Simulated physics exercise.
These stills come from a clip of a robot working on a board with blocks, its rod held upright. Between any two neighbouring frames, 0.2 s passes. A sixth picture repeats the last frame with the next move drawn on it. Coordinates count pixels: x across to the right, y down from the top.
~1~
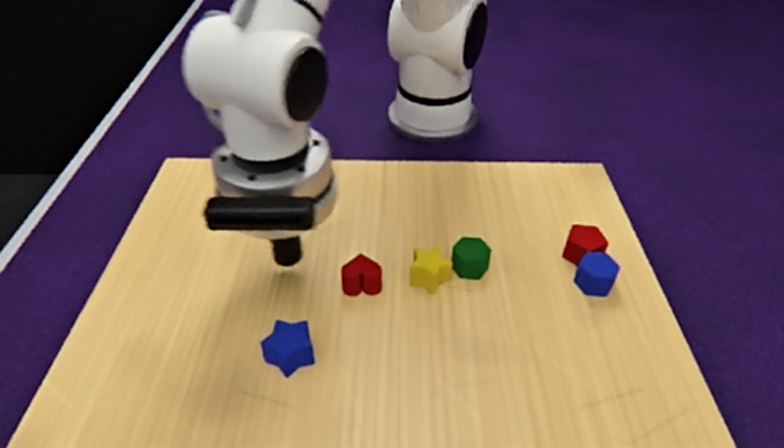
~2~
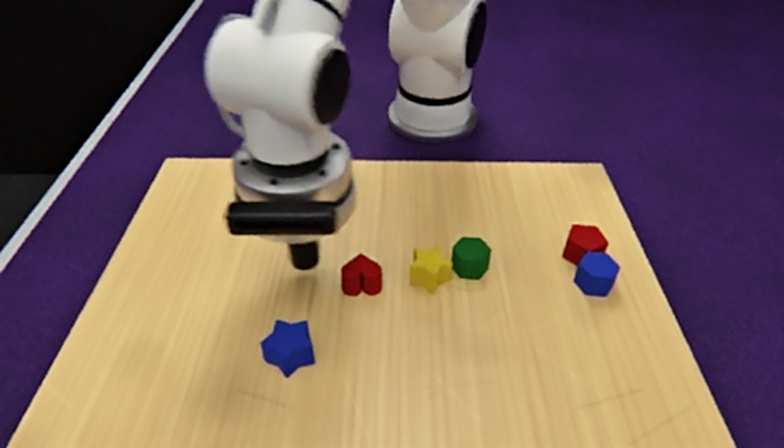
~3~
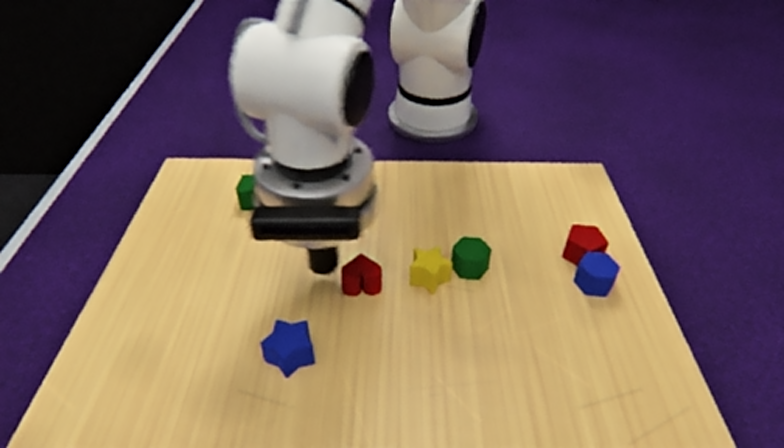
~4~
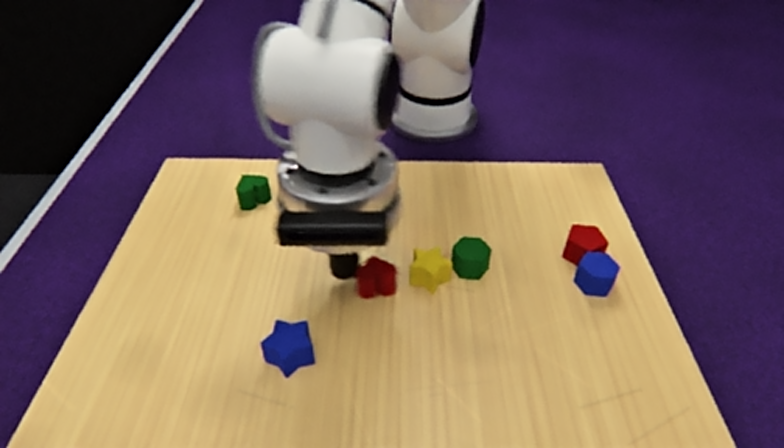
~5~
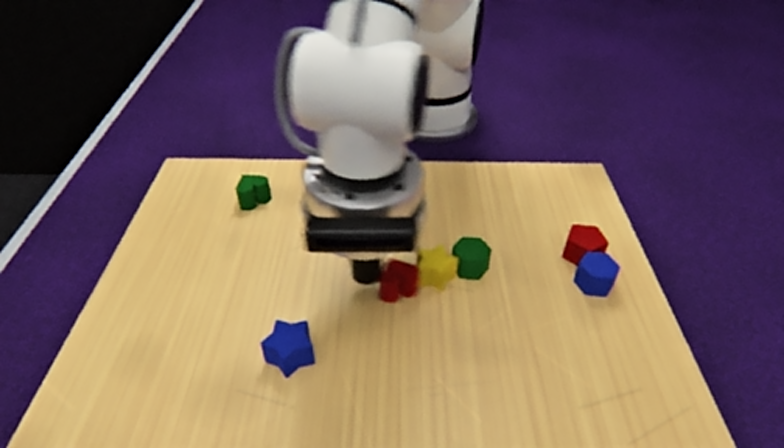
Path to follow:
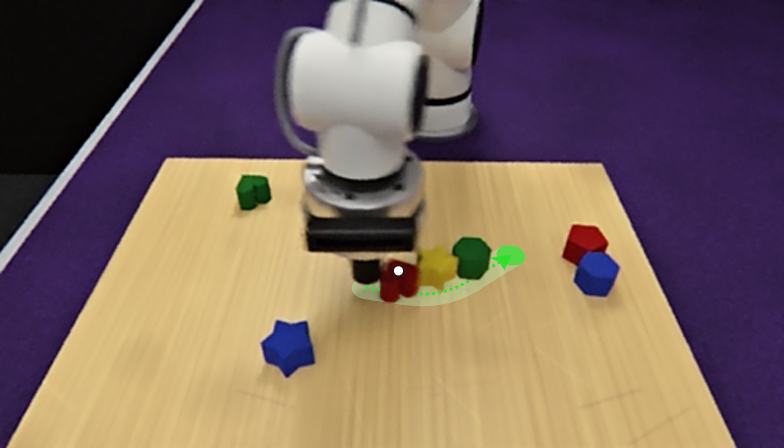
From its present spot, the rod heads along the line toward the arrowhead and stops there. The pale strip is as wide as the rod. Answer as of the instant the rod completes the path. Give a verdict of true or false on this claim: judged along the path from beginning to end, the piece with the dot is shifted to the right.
That statement is accurate.
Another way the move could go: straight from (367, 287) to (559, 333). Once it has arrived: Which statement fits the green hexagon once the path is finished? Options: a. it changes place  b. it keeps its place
(a)
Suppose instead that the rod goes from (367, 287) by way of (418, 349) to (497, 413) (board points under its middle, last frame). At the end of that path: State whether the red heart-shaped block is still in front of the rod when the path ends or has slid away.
I believe the red heart-shaped block loses its place ahead of the rod and slips off.
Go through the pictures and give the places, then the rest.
In the first picture, rod tip at (289, 258); block tops, red heart-shaped block at (361, 267); yellow star-shaped block at (430, 259); green hexagon at (472, 248); red five-sided block at (587, 236).
In the second picture, rod at (306, 262); blocks unchanged.
In the third picture, rod at (324, 266); blocks unchanged.
In the fourth picture, rod at (345, 270); red heart-shaped block at (376, 268).
In the fifth picture, rod at (367, 275); red heart-shaped block at (398, 271); yellow star-shaped block at (436, 258); green hexagon at (472, 248); red five-sided block at (587, 236).
Path on the board, from (367, 287) through (423, 294) and (472, 279) to (511, 255); the dot is on the red heart-shaped block.
What follows on the original path. One third of the way, rod at (424, 282); red heart-shaped block at (453, 286); yellow star-shaped block at (461, 263), turned 70° anticlockwise; green hexagon at (481, 243).
Two thirds of the way, rod at (474, 266); red heart-shaped block at (473, 290), turned 35° clockwise; yellow star-shaped block at (498, 248), turned 105° anticlockwise; green hexagon at (502, 227), turned 20° anticlockwise.
At the end, rod at (514, 243); red heart-shaped block at (473, 290), turned 35° clockwise; yellow star-shaped block at (534, 224), turned 115° anticlockwise; green hexagon at (531, 204), turned 30° anticlockwise; red five-sided block in place.
